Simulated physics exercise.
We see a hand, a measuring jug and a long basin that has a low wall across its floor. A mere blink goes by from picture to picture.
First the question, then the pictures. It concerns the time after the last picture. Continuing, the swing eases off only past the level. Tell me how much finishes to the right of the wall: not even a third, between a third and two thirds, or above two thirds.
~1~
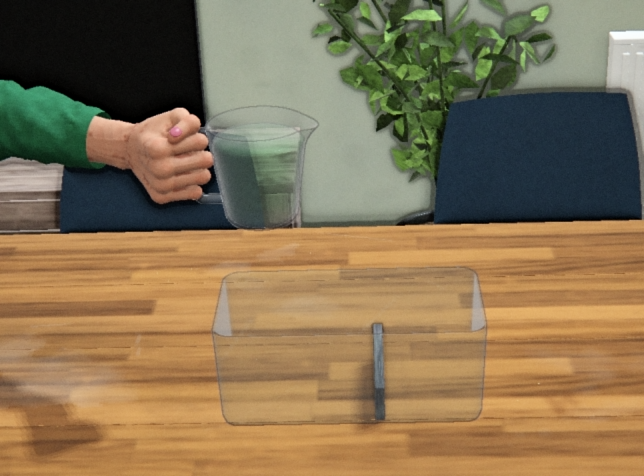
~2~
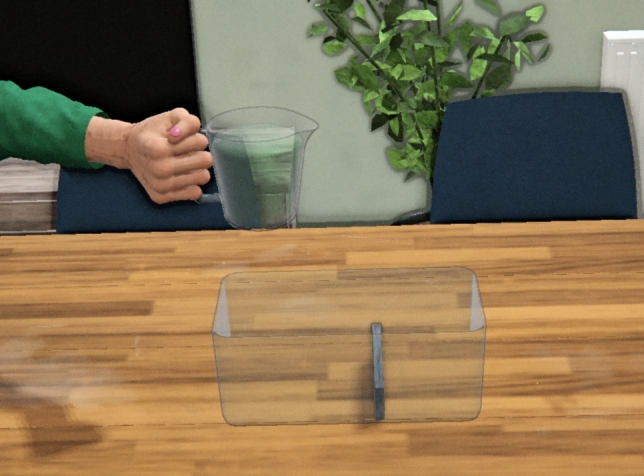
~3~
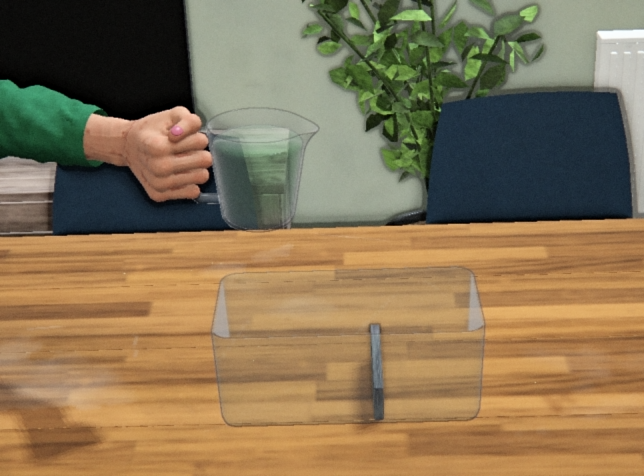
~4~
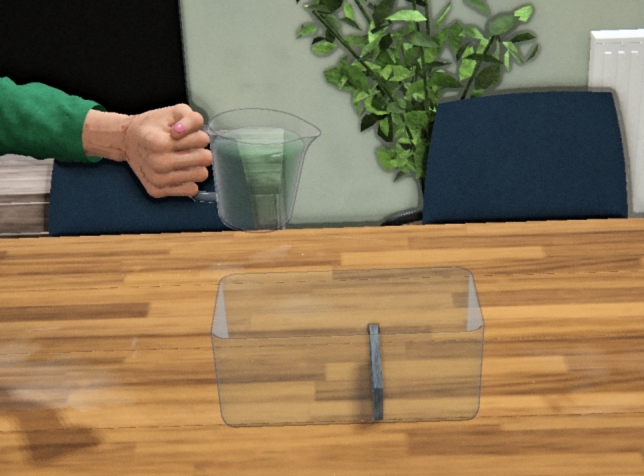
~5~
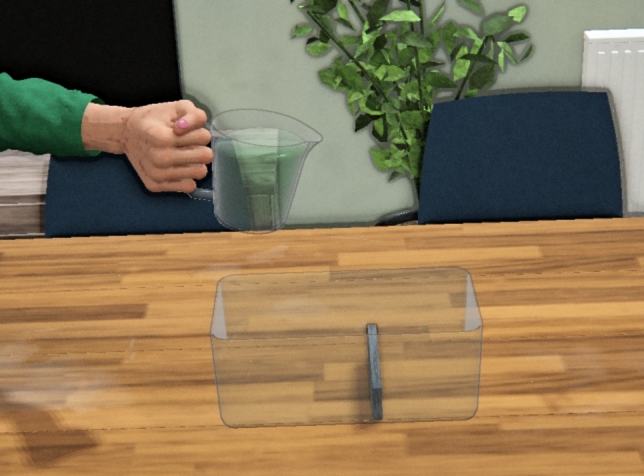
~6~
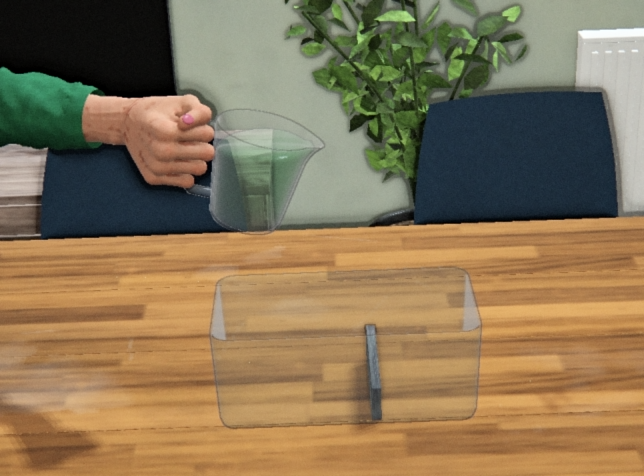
It works out to above two thirds.
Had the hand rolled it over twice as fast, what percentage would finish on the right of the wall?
Around 70 percent.
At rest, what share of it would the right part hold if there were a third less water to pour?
About 70 parts in a hundred, give or take.
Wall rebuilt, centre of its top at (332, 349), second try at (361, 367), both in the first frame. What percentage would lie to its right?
Record: Case 1 near 95 %, case 2 near 85 %.
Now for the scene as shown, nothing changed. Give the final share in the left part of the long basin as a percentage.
Close to 15 percent.
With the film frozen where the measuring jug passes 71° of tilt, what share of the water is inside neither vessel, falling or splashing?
Close to 25 per cent.
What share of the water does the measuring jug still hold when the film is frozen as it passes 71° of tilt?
About 70 per cent.
A moment on, the measuring jug is tipped part way and 71 per cent is still to pour, 0 is left of the wall and 6 right of it.
Next, the measuring jug is tipped on its side and 20 per cent is still to pour, 3 is left of the wall and 53 right of it.
Then the measuring jug is tipped on its side and 2 per cent is still to pour, 13 is left of the wall and 81 right of it.
Later the measuring jug is tipped on its side and 0 per cent is still to pour, 17 is left of the wall and 82 right of it.
At rest 17 per cent lies left of the wall, 82 right of it and 1 outside.
